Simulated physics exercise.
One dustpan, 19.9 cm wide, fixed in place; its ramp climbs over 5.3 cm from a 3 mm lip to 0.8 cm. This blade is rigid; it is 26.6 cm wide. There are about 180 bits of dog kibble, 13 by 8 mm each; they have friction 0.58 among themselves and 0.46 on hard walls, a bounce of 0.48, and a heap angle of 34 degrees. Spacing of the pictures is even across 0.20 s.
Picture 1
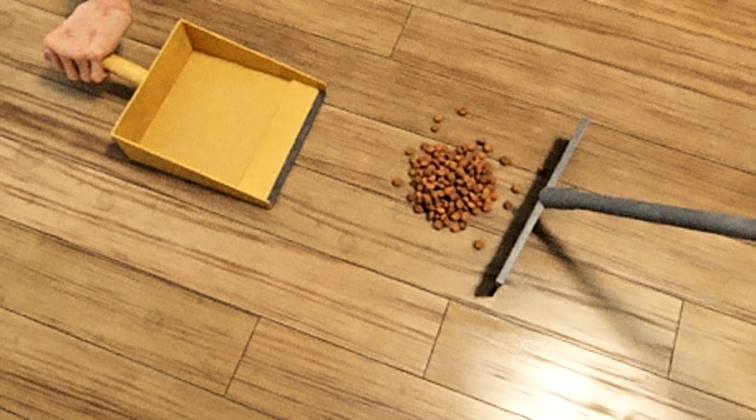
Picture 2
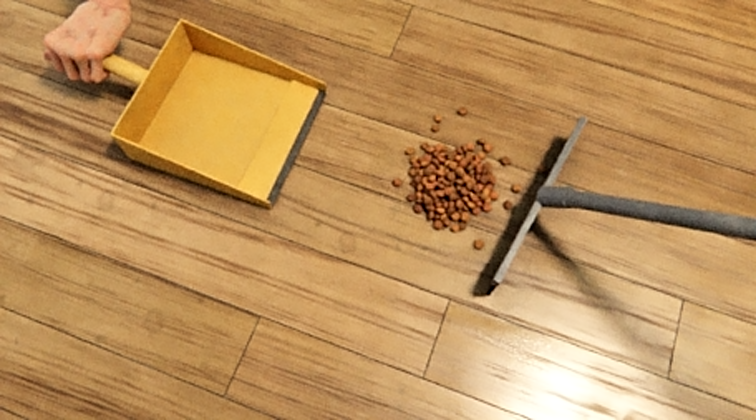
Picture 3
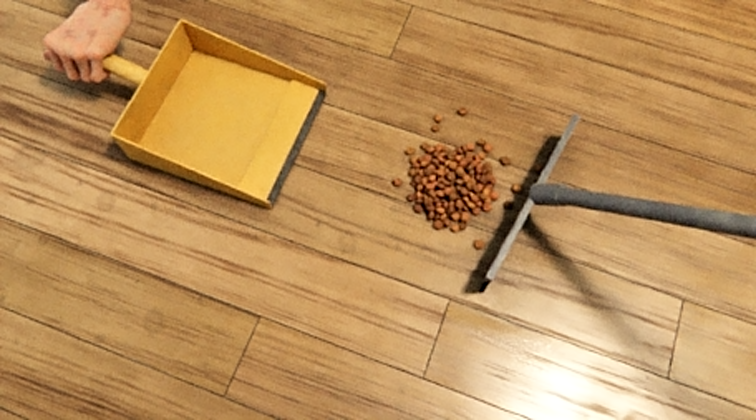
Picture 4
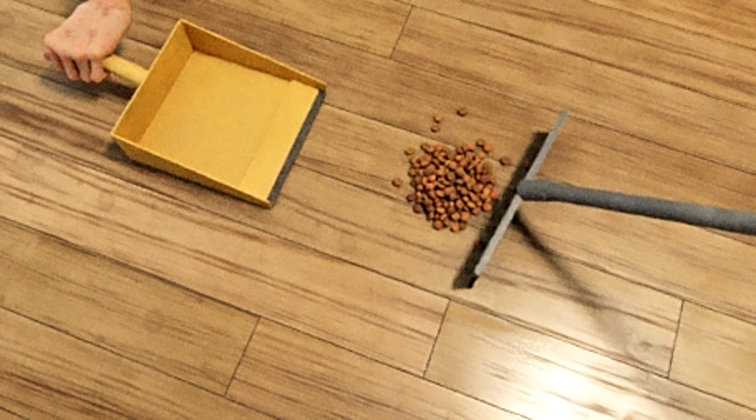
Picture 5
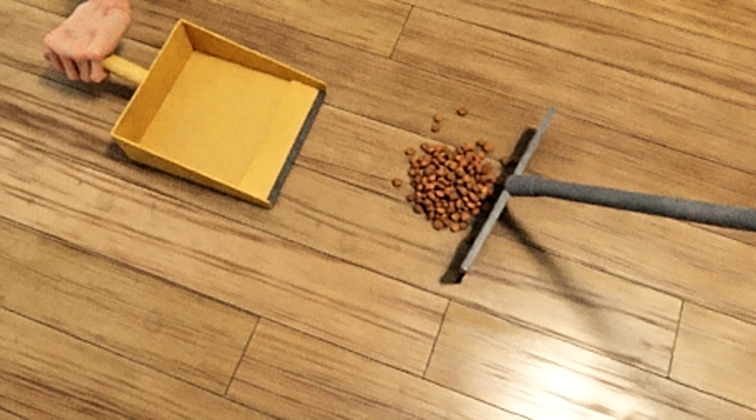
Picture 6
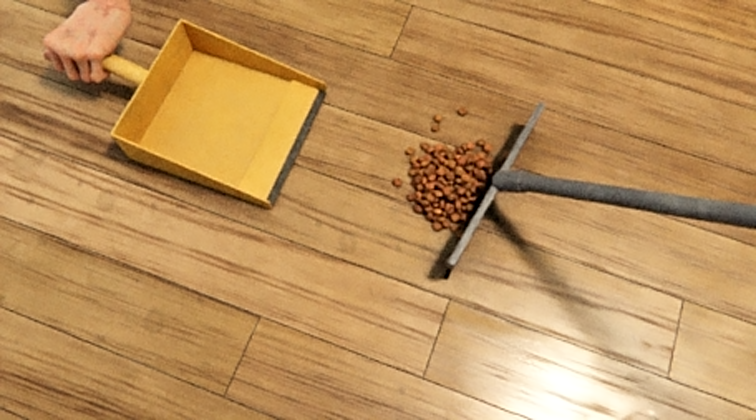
The clip shows a hand holding a yellow dustpan still on a wooden floor while a gray long-handled blade slides left toward a small heap of brown kibble, meets its right edge, and pushes some pieces slightly leftward.
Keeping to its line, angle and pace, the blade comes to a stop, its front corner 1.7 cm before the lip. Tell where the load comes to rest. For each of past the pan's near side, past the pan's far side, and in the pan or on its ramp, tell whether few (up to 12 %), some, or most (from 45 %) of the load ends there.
Past the pan's near side: Few, past the pan's far side: Some, in the pan or on its ramp: Some.
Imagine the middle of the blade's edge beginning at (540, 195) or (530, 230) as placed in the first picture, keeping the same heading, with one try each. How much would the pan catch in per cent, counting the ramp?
Some 35 and 20 per cent.
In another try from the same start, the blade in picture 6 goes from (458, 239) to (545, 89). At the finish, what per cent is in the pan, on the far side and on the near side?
Pan 10, far 60, near 0.
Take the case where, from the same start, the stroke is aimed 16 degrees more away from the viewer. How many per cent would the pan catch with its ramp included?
Pan plus ramp: Some 25 %.
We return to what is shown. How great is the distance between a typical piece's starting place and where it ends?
The figure is about 22 cm.
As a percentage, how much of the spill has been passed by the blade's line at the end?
I'd put it near 0 in a hundred.
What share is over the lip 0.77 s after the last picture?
About 25 percent up to then.
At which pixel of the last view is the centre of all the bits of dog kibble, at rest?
My guess is close to (318, 125).
Then, 0.28 s after the last picture, middle of the blade 16 cm from the lip; 0 % over the lip, far side 10 %, near side 0 %.
Then, 0.46 s after the last picture, middle of the blade 8 cm from the lip; 0 % over the lip, far side 15 %, near side 0 %.
Then, 0.77 s after the last picture, middle of the blade 4 cm from the lip; 25 % over the lip, far side 15 %, near side 0 %.
In the end, near side 0 %, far side 15 %, pan 25 %, in front of the lip or behind the blade 60 %.
